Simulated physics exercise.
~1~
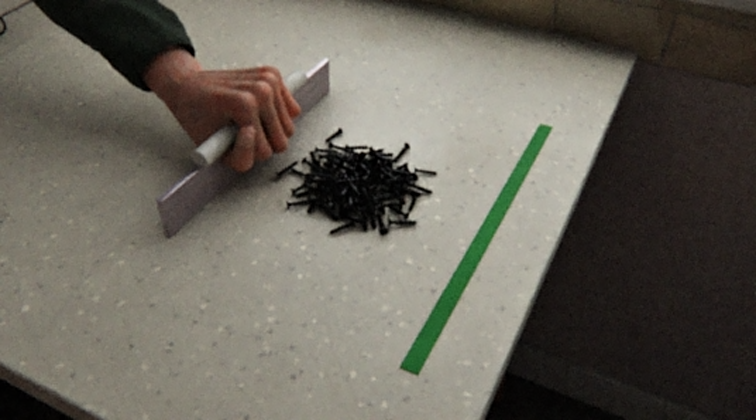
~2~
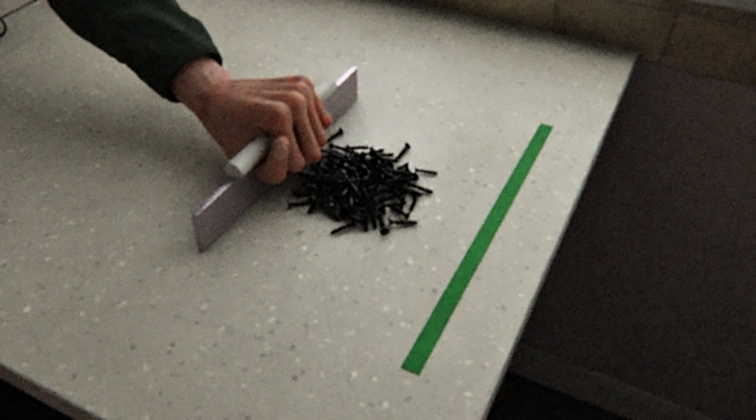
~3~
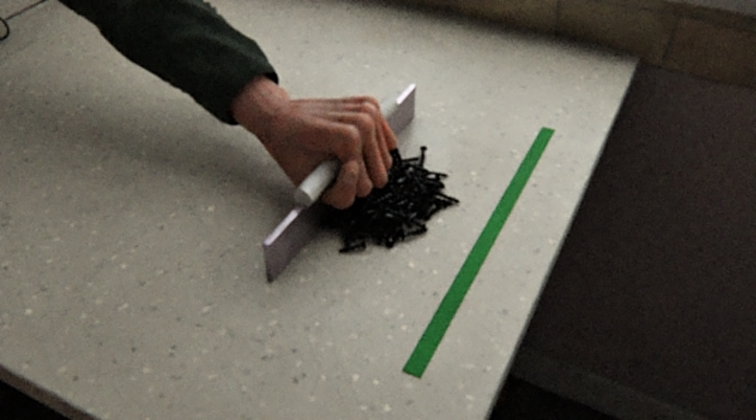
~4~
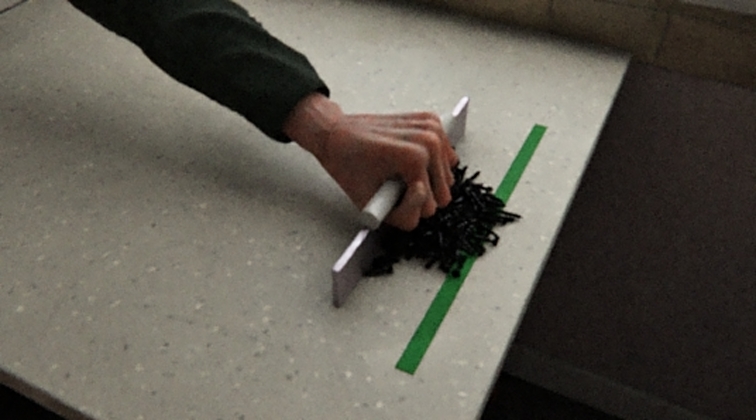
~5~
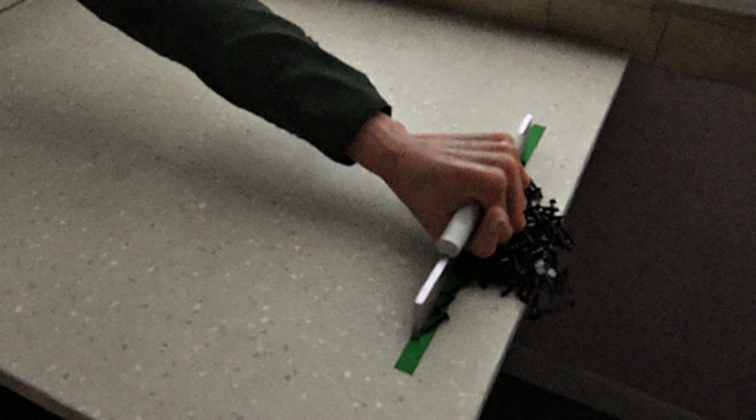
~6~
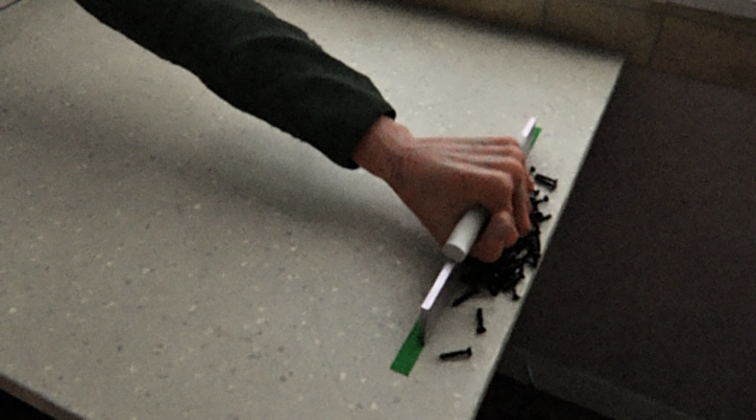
A hand scrapes black screws rightward to the green tape, and some spill off the table.
